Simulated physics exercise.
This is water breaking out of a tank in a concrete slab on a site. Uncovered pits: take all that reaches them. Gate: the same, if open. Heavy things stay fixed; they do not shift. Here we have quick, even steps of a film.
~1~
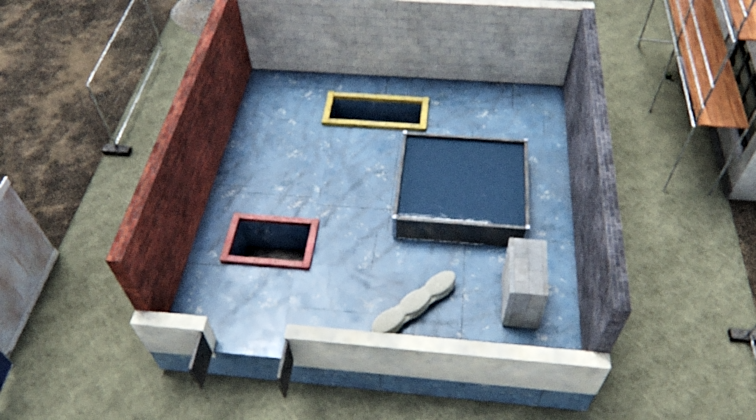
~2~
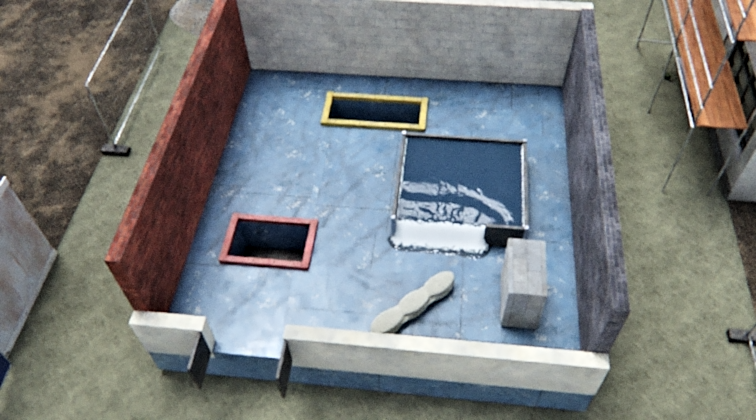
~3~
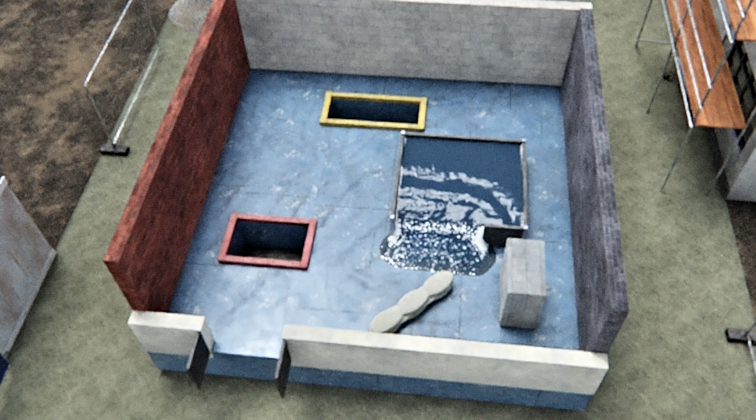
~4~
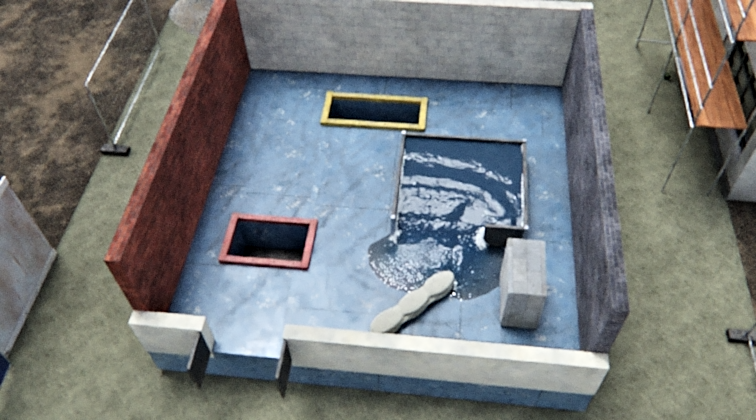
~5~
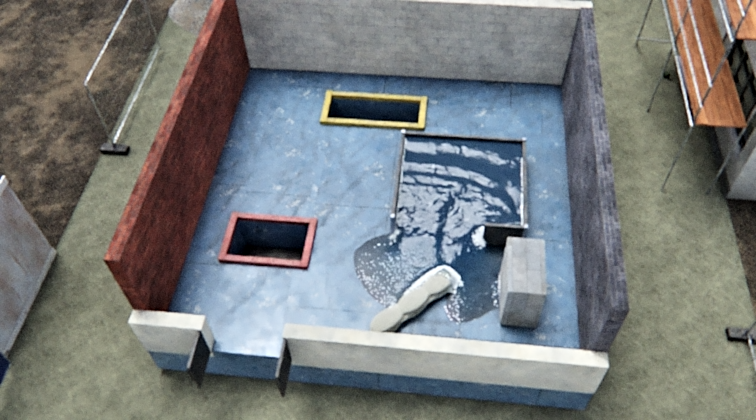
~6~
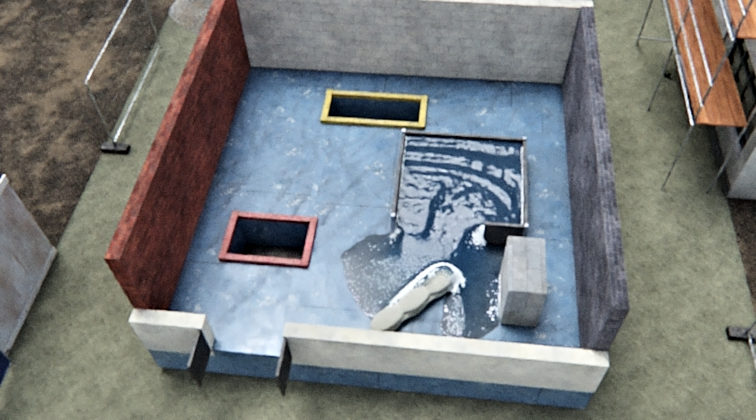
Water bursting from the front of a square tank, spreading across a walled blue floor and washing around a pale wavy block.
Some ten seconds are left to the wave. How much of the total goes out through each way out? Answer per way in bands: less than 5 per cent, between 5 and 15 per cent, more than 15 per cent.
Going out through each: The gate, more than 15 per cent; the red pit, less than 5 per cent; the yellow pit, less than 5 per cent.
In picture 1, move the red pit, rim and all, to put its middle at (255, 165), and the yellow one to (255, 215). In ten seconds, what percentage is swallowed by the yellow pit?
So the yellow pit ends up with 10 in a hundred.
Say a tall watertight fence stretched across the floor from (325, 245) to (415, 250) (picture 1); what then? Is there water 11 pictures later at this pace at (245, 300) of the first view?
Verdict: The spot is submerged.
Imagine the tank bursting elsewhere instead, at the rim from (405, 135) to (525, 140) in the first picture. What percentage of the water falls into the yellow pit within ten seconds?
Per cent to yellow: 10.
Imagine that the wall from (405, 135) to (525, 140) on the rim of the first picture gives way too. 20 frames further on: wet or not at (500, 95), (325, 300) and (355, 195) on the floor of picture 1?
In that order: Under water, clear, free of water.
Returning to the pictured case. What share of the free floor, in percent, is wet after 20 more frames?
The answer is around 35 per cent.
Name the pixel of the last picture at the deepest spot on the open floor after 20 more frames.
Somewhere around (162, 331).
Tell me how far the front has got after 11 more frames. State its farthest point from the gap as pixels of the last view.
The farthest wet spot is near (172, 332).
A moment on, water covers 15 % of the floor; the gate 0 %, the red pit 0 %, the yellow pit 0 %.
Next, water covers 25 % of the floor; the gate 1 %, the red pit 0 %, the yellow pit 0 %.
Then, water covers 35 % of the floor; the gate 5 %, the red pit 0 %, the yellow pit 0 %.
Later, water covers 60 % of the floor; the gate 10 %, the red pit 0 %, the yellow pit 0 %.
In the end, water covers 80 % of the floor; the gate 19 %, the red pit 1 %, the yellow pit 0 %.
